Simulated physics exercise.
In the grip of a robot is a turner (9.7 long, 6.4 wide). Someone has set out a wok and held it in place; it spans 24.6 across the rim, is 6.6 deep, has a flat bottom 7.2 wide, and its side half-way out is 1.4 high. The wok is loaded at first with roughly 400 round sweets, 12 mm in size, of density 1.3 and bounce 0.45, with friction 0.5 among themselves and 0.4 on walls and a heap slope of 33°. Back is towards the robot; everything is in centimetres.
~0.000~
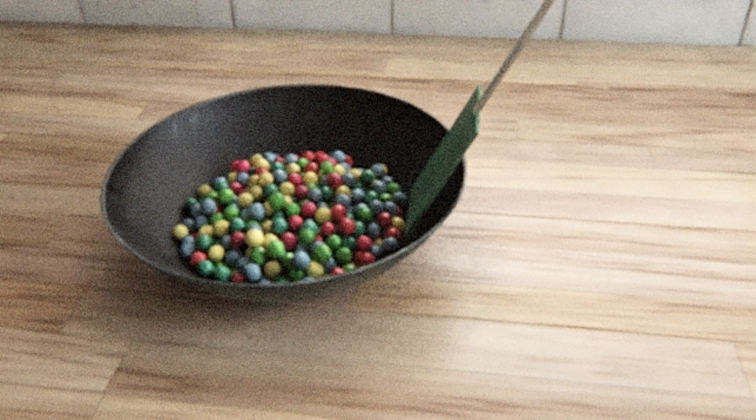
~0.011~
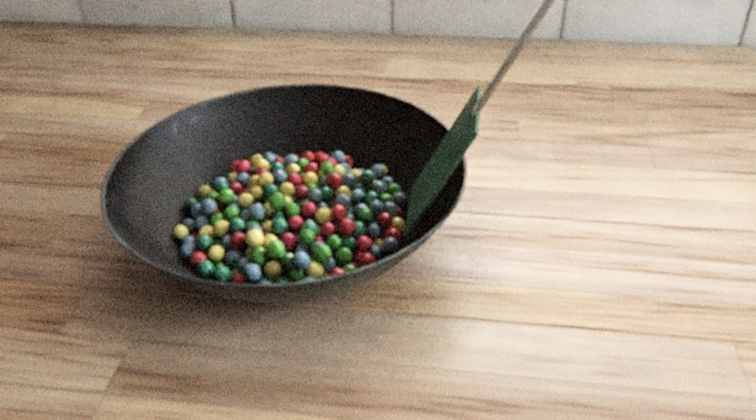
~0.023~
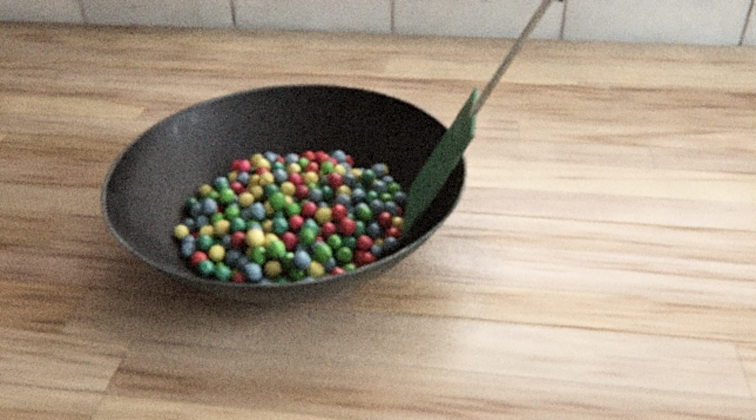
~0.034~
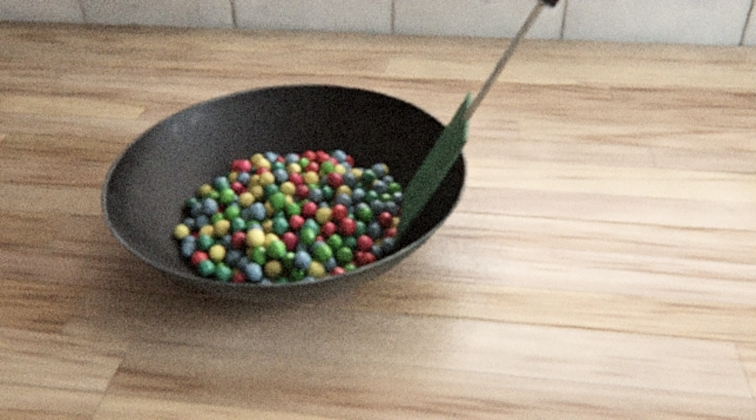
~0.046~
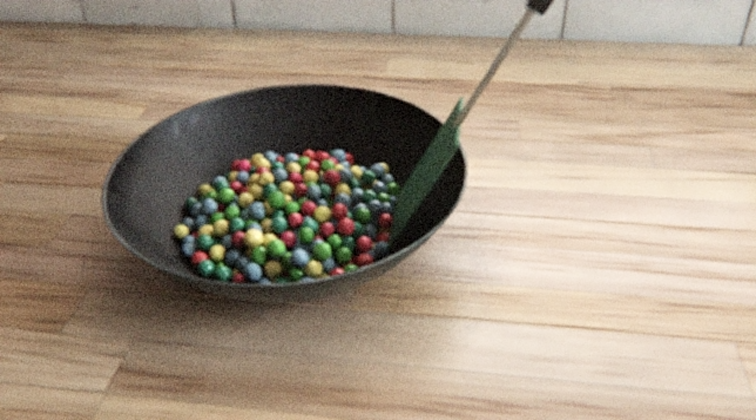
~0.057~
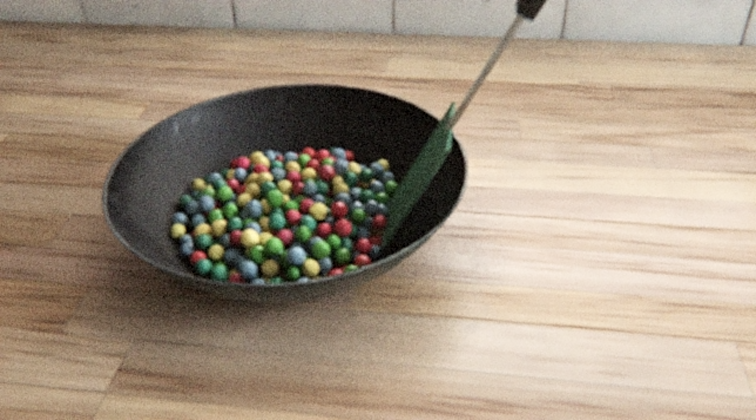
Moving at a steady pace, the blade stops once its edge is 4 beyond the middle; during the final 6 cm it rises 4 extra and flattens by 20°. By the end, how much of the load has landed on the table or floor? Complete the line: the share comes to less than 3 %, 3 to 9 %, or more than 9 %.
The share comes to less than 3 %.
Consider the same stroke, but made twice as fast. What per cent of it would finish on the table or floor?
I'd say close to 5 per cent.
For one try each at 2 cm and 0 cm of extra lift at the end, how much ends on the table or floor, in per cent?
Try one gives about 0 in a hundred, try two about 0 in a hundred.
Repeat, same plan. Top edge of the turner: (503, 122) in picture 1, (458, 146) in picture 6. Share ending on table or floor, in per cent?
I'd put it at roughly 0 per cent.
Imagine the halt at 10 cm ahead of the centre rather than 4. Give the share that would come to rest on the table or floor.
Near 25 per cent.
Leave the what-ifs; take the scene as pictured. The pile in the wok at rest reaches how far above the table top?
Close to 6.5 centimetres high.
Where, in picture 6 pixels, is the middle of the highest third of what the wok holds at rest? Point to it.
Centre: Roughly (212, 185).
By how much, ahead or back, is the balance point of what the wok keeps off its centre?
What stays is shifted forward by around 3.5 cm.
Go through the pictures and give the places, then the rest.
Turner top edge at (479, 107), sloping 63°; upper third of the load around (293, 203), from x 180 to 400, top at y 160; 401 in the wok, in the first frame.
Turner top edge at (479, 108), sloping 63°; upper third of the load around (293, 203), from x 180 to 400, top at y 160, in the second frame.
Turner top edge at (475, 110), sloping 63°; upper third of the load around (293, 203), from x 180 to 400, top at y 160, in the third frame.
Turner top edge at (468, 115), sloping 63°; upper third of the load around (293, 203), from x 180 to 400, top at y 160, in the fourth frame.
Turner top edge at (460, 120), sloping 63°; upper third of the load around (295, 202), from x 180 to 390, top at y 155, in the fifth frame.
Turner top edge at (451, 125), sloping 63°; upper third of the load around (290, 201), from x 180 to 390, top at y 155; 401 in the wok, in the sixth frame.
After 0.14 s, sloping 63°, highest piece 5 above the table; 401 in the wok.
After 0.22 s, sloping 53°, highest piece 6 above the table; 401 in the wok.
After 0.46 s, sloping 43°, highest piece 7 above the table; 401 in the wok.
After 1.51 s, sloping 43°, highest piece 6 above the table; 401 in the wok.
At rest, 401 in the wok. That is 0 % on the table or floor.
